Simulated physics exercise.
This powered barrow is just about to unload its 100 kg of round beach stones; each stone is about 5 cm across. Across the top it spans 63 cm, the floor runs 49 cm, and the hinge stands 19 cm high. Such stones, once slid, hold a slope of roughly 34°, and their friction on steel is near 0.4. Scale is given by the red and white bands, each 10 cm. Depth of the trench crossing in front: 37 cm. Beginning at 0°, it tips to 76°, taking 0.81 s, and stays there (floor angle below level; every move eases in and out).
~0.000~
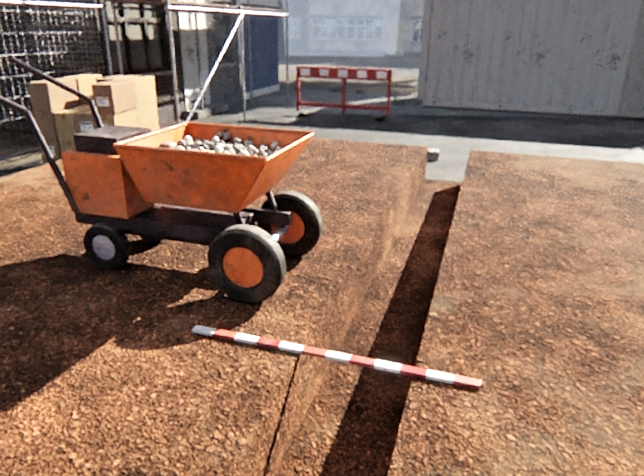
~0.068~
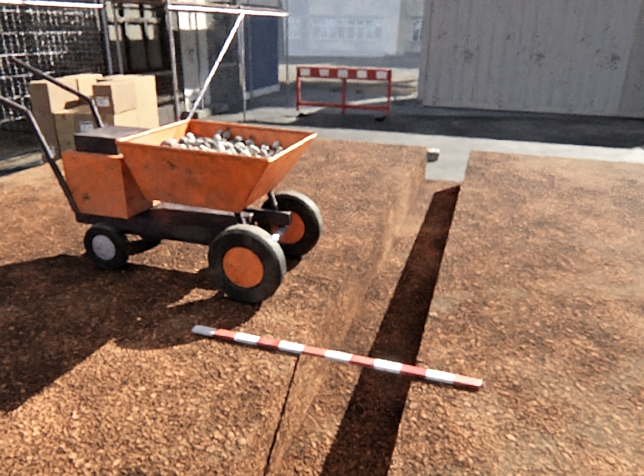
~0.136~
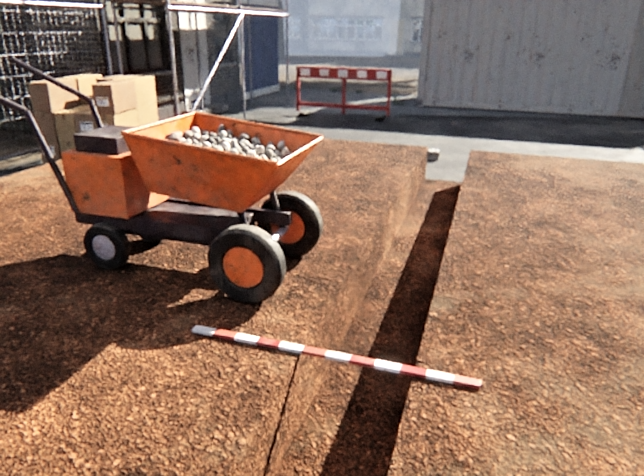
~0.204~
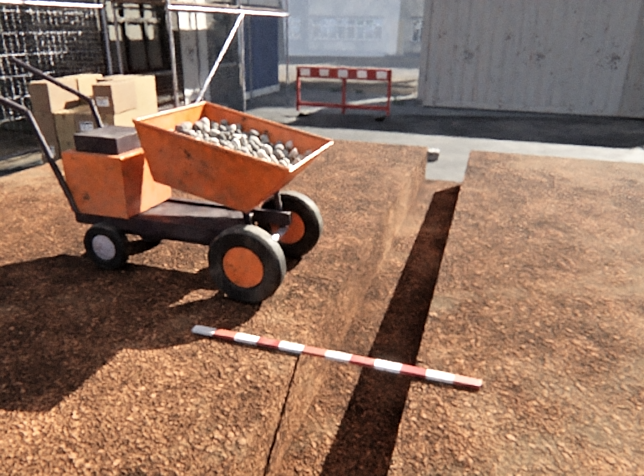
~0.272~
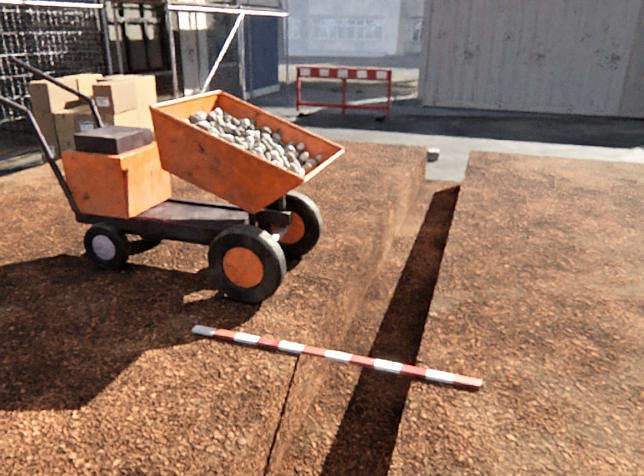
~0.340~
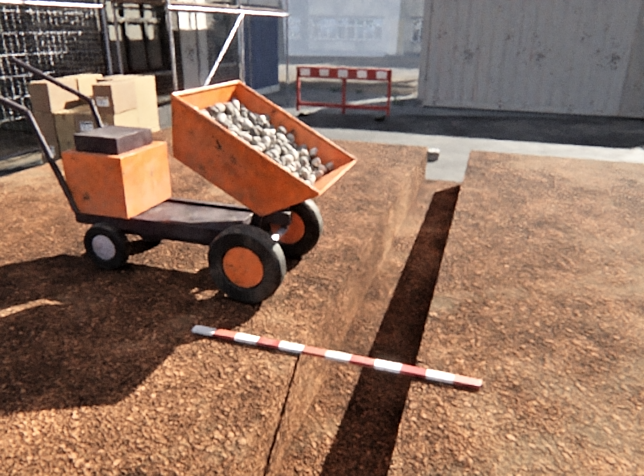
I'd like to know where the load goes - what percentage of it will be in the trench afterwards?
I would put it at about 74 per cent.
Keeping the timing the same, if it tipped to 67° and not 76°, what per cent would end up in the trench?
Around 75 per cent would finish in the trench.
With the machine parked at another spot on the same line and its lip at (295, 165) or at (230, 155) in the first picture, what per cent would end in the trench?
First spot about 35, second spot about 100 per cent.
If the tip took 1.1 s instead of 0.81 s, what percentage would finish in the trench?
It would come to roughly 85 per cent.
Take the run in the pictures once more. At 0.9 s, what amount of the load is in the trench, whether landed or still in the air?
About 40 per cent by then.
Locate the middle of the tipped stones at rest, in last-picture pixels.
Roughly at pixel (406, 353).
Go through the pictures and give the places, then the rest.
In the first picture, lip at (266, 160), floor tilted 0°, highest stones at (222, 143).
In the second picture, lip at (269, 161), floor tilted 2°, highest stones at (210, 140); the stones move at 0.3 m/s on average.
In the third picture, the tray is at 6°, its lip at (278, 164); the top of the load is at (205, 136); the stones move at 0.7 m/s on average.
In the fourth picture, lip at (290, 171), floor tilted 12°, highest stones at (204, 126); the stones move at 0.9 m/s on average.
In the fifth picture, the tray is at 20°, its lip at (304, 181); the top of the load is at (211, 116); the stones move at 1.1 m/s on average.
In the sixth picture, the tray is at 29°, its lip at (319, 194); the top of the load is at (227, 107); the stones move at 1.2 m/s on average.
After 0.6 s the floor is at 64°; 100 % in the tray; the foremost stones are at (359, 220).
After 0.9 s the floor is at 76°; 52 % in the tray, 39 % in the trench, 9 % past the trench; the foremost stones are at (460, 312).
After 1.3 s the floor is at 76°; 9 % in the tray, 65 % in the trench, 26 % past the trench; the foremost stones are at (642, 357).
After 3.2 s the floor is at 76°; 0 % in the tray, 74 % in the trench, 26 % past the trench; the foremost stones are past the picture's edge.
